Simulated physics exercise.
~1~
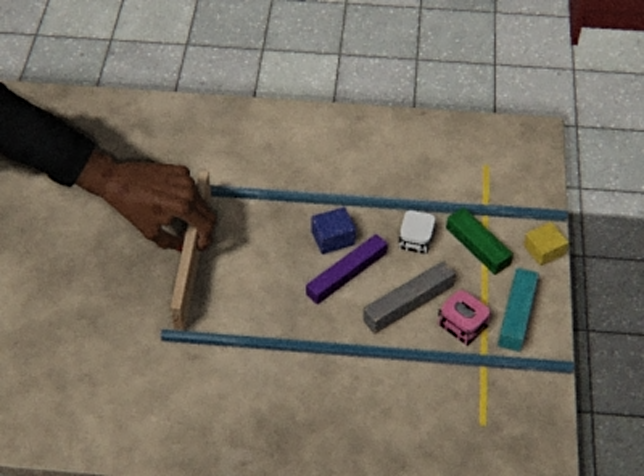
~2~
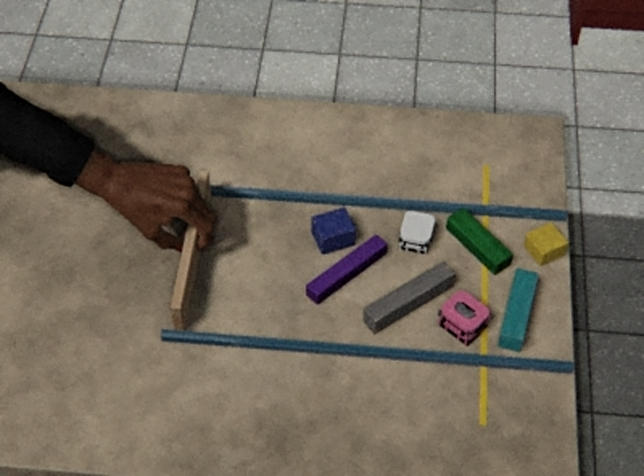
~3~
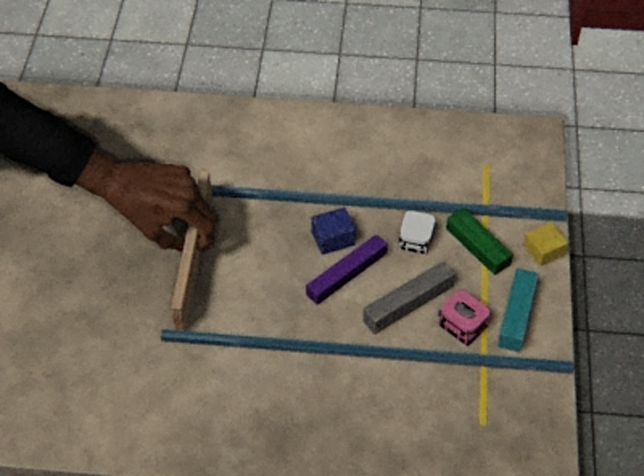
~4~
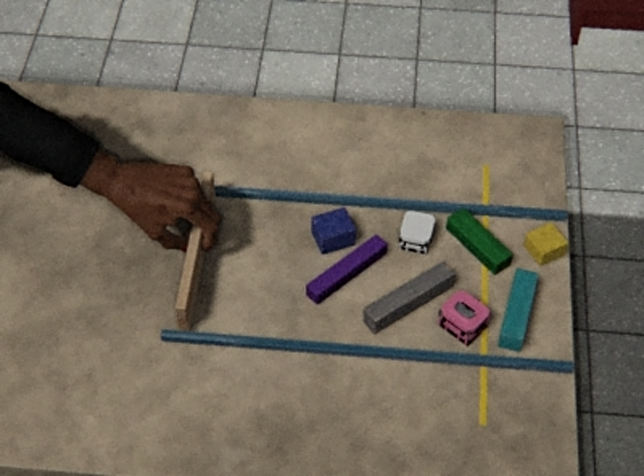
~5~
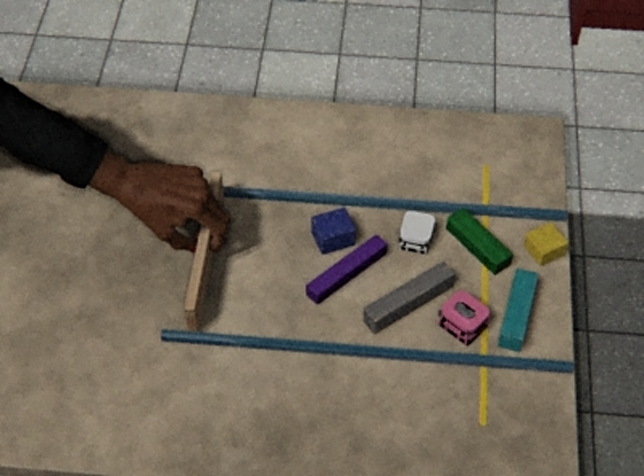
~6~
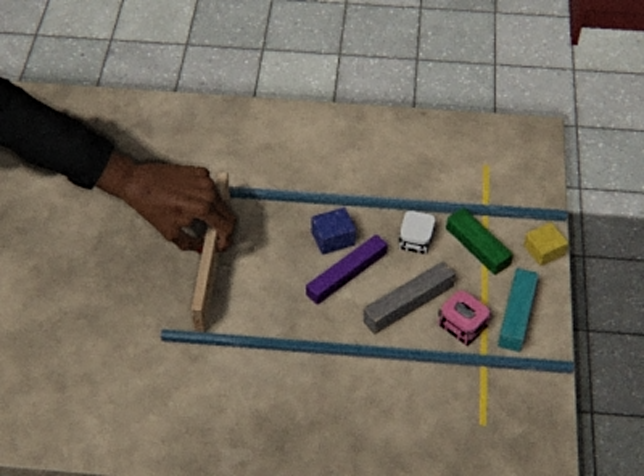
A hand holding a wooden board upright on a tabletop stays nearly still, then slides it slightly to the right between two blue strips, while the colourful sticks, blocks and small cases ahead of it remain in place.
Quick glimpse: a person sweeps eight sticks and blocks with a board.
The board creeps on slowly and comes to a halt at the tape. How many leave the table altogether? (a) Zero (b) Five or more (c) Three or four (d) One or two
d.
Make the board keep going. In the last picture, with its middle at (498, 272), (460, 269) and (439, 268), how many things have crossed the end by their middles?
In order, that gives 2, then 0, then 0.
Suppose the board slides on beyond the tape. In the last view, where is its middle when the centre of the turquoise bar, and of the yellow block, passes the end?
The middle is at (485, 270) when it's the turquoise bar, and at (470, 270) when it's the yellow block.
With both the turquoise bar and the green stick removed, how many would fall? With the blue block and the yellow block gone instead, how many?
The counts would be 0 and 0.
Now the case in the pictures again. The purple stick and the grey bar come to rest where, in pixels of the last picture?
In the last picture, roughly (517, 288) and (520, 314).
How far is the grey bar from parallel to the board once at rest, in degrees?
It is near 30° out of line.
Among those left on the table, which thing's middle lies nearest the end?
Answer: The turquoise bar.
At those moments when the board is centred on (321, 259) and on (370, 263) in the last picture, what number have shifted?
Note: First position 2; second position 4.
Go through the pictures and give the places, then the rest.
In the first picture, yellow block (546, 244); turquoise bar (519, 310); green stick (479, 241); board (192, 249); tape (485, 284).
In the second picture, turquoise bar (519, 310); board (192, 249).
In the third picture, green stick (479, 241); purple stick (347, 269).
In the fourth picture, yellow block (546, 244); pink case (464, 318).
In the fifth picture, turquoise bar (519, 310); white case (417, 233).
In the sixth picture, yellow block (546, 244); turquoise bar (519, 310); green stick (479, 241); board (212, 251); tape (485, 284).
Soon after, none off yet; yellow block at rest near (546, 244); turquoise bar at rest near (519, 310); green stick at rest near (479, 241).
At rest, the number that fall off is one or two; fallen, yellow block.
